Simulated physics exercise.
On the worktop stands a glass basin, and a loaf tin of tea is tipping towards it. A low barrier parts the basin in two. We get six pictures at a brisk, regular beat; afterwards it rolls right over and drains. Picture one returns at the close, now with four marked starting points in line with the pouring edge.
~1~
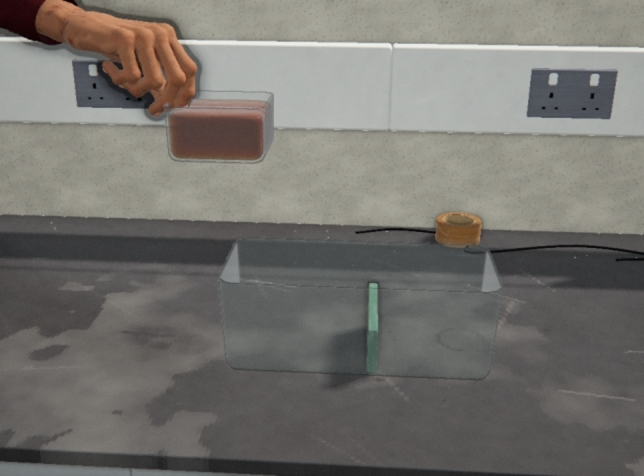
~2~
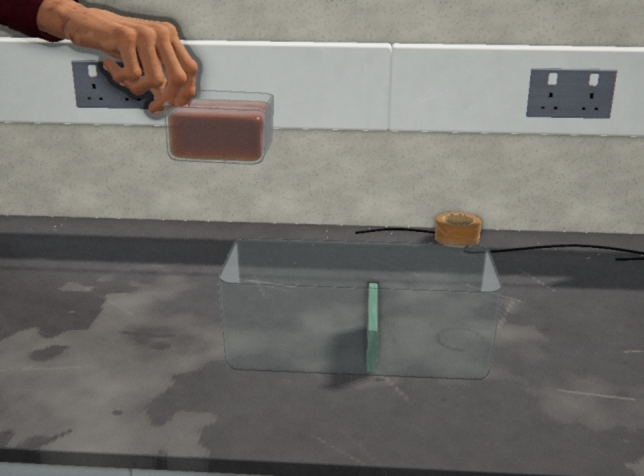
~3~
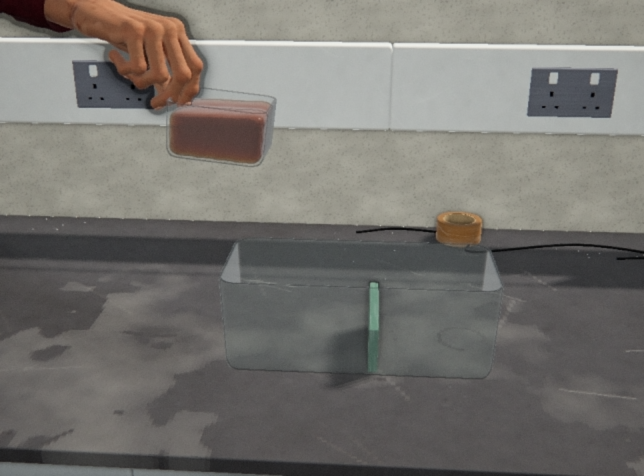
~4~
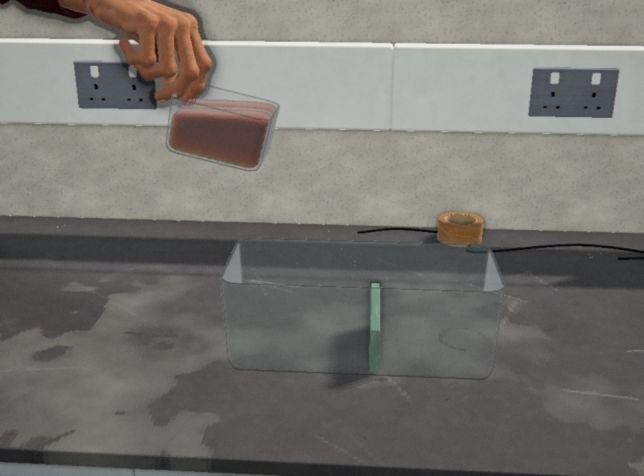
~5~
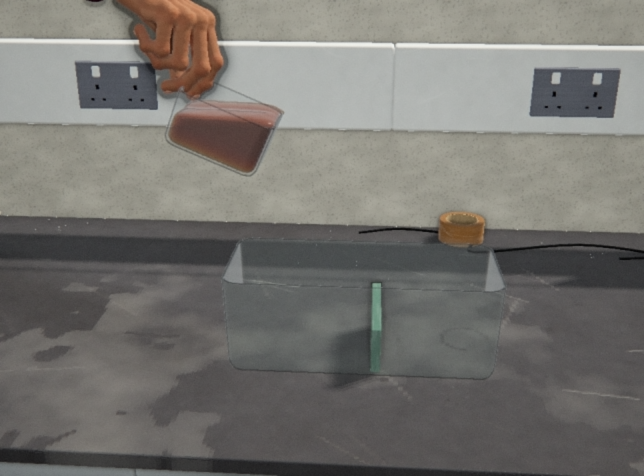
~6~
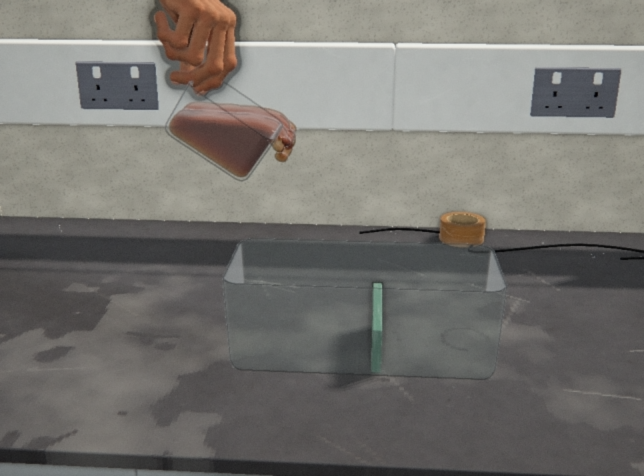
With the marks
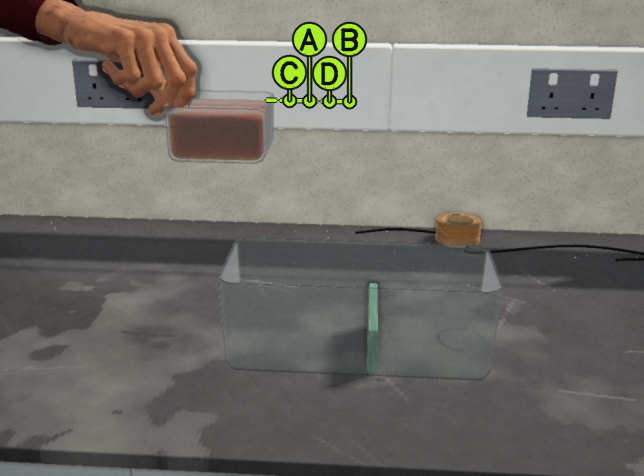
On a dark worktop, a hand tilting a clear tin of reddish-brown tea above a divided glass basin, liquid starting over its lip.
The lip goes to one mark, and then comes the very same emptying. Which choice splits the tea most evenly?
It is A.
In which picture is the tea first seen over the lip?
Picture 5.
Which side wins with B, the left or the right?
The right side.
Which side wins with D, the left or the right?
The right one.
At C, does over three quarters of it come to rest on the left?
Yes.
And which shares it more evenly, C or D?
That would be D.
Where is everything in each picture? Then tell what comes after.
Upright, lip at (267, 100); basin from (226, 365) to (490, 376); top of the wall at (373, 305); nothing has left yet.
Upright, lip at (267, 101); nothing has left yet.
Tipped about 6°, lip at (270, 105); nothing has left yet.
Tipped about 13°, lip at (273, 111); nothing has left yet.
Tipped about 23°, lip at (277, 120); tea is over the lip, down to (277, 120).
Tipped about 34°, lip at (278, 130); tea is over the lip, down to (286, 153).
On the marked copy, A at (309, 101); B at (349, 101); C at (289, 100); D at (329, 101).
For place A, about 50 % ends left of the wall and 49 % right of it.
For place B, about 20 % ends left of the wall and 78 % right of it.
For place C, about 92 % ends left of the wall and 6 % right of it.
For place D, about 28 % ends left of the wall and 71 % right of it.
